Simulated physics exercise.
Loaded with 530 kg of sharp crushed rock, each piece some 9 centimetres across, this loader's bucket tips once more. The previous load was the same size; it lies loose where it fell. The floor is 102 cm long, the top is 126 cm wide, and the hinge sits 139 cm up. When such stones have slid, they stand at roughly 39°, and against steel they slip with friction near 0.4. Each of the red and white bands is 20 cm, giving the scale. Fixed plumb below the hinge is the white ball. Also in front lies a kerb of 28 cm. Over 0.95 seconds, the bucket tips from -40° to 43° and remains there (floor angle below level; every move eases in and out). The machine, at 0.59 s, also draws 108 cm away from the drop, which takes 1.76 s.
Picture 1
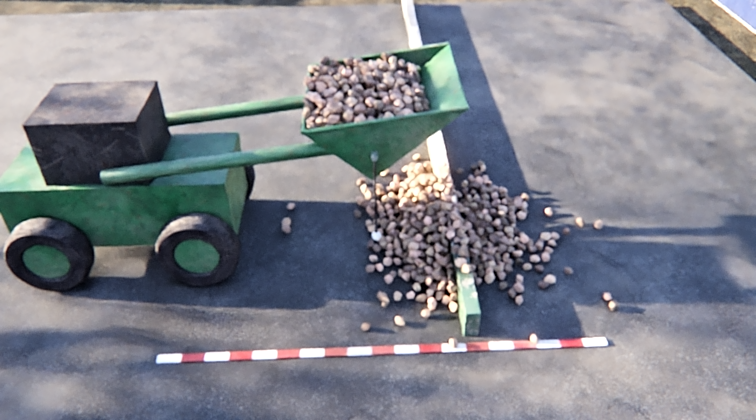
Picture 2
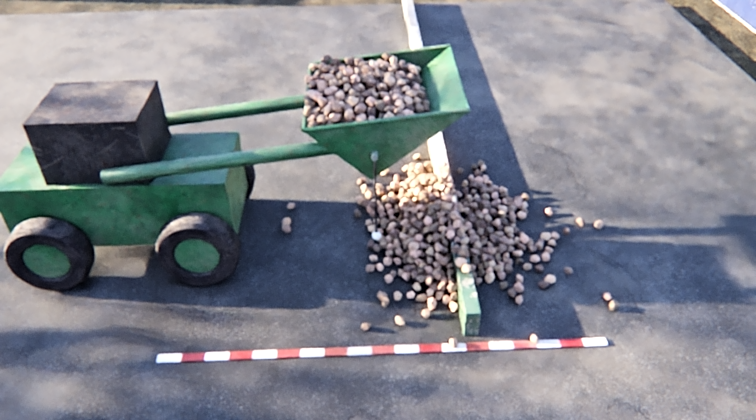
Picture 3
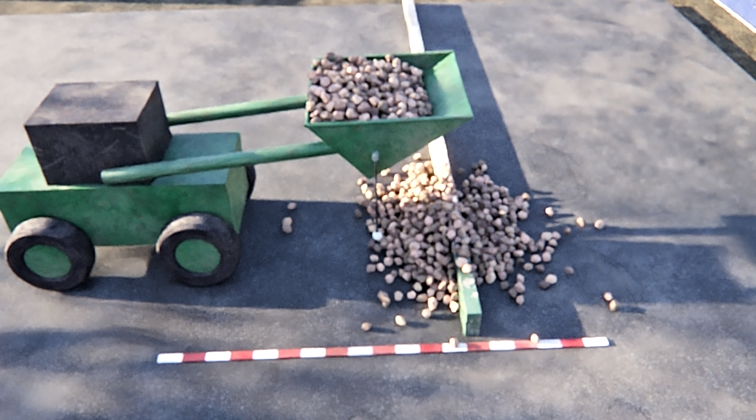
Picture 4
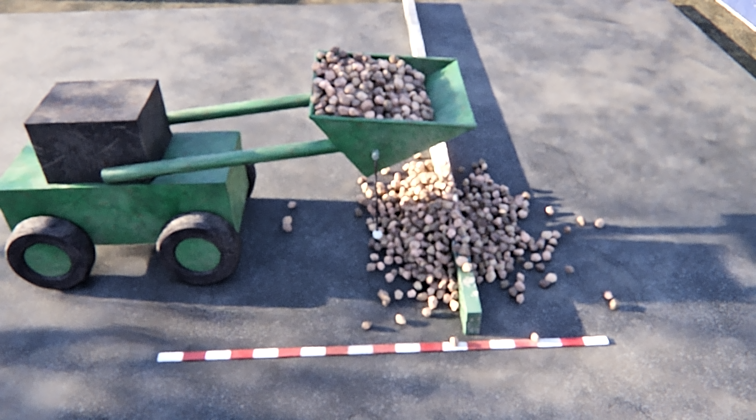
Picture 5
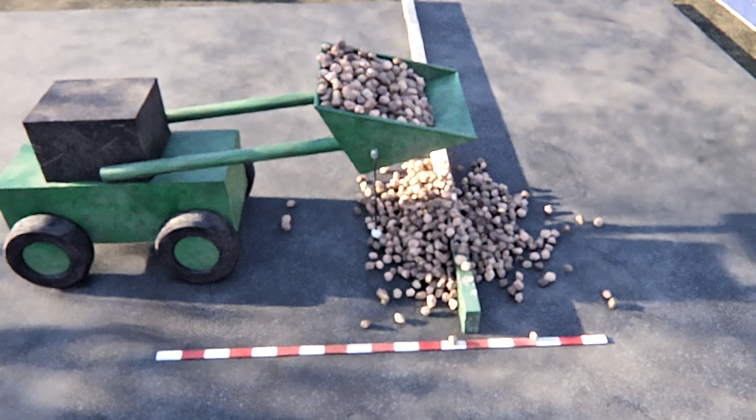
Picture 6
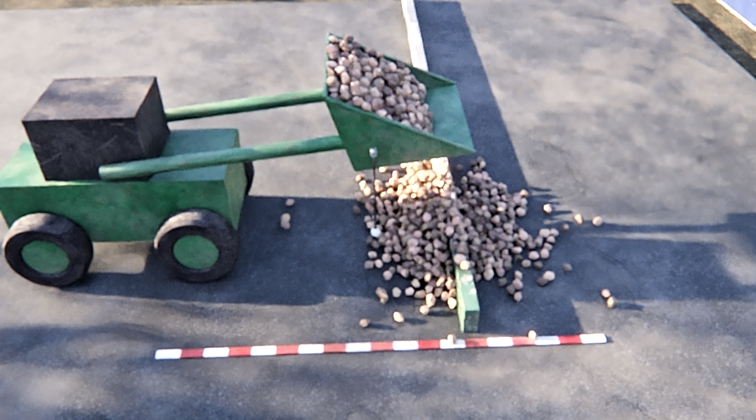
A green bucket on a toy-like loader moves above a dark grey, sunlit floor with long shadows, seen from above and side-on. The green loader, with black box and wheels, stands at left; brownish stones fill its bucket and lie heaped over a kerb below, behind a red-and-white strip. The bucket slowly tilts clockwise, its right lip lowering and back rising, stones still inside, while the loader's body stays put.
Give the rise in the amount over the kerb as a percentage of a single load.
23 %.
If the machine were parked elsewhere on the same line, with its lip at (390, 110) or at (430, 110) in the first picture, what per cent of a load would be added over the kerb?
About 0 per cent from the first spot and 0 per cent from the second.
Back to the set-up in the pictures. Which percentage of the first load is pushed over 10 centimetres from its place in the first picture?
About 10 %.
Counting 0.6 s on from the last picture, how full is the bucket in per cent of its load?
Held: Around 55 % of the load.
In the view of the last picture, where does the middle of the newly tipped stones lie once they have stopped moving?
Their centre ends up near (417, 219).
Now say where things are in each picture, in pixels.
In the first frame, the bucket is at -40°, its lip at (468, 108); the top of the load is at (355, 72). The earlier load is highest near (450, 215), 38 cm above ground level, 70 % on this side of the kerb, 30 % over the kerb.
The second frame shows lip at (470, 110), floor tilted -38°, highest stones at (356, 71).
In the third frame, the bucket is at -34°, its lip at (473, 117); the top of the load is at (351, 67).
In the fourth frame, the bucket is at -27°, its lip at (476, 126); the top of the load is at (344, 65).
In the fifth frame, the bucket is at -18°, its lip at (477, 139); the top of the load is at (338, 56).
The sixth frame shows lip at (475, 153), floor tilted -8°, highest stones at (342, 50).
Then, 0.3 s after the last picture the floor is at 30°; in per cent of one load, 100 in the bucket, 70 on this side of the kerb, 30 over the kerb; the foremost stones are at (578, 245).
Then, 0.6 s after the last picture the floor is at 43°; in per cent of one load, 56 in the bucket, 114 on this side of the kerb, 31 over the kerb; the foremost stones are at (578, 245).
Then, 2.4 s after the last picture the floor is at 43°; in per cent of one load, 0 in the bucket, 147 on this side of the kerb, 54 over the kerb; the foremost stones are at (585, 240).
Then, 5.2 s after the last picture the floor is at 43°; in per cent of one load, 0 in the bucket, 147 on this side of the kerb, 54 over the kerb; the foremost stones are at (585, 240). Net gain over the kerb, 23.
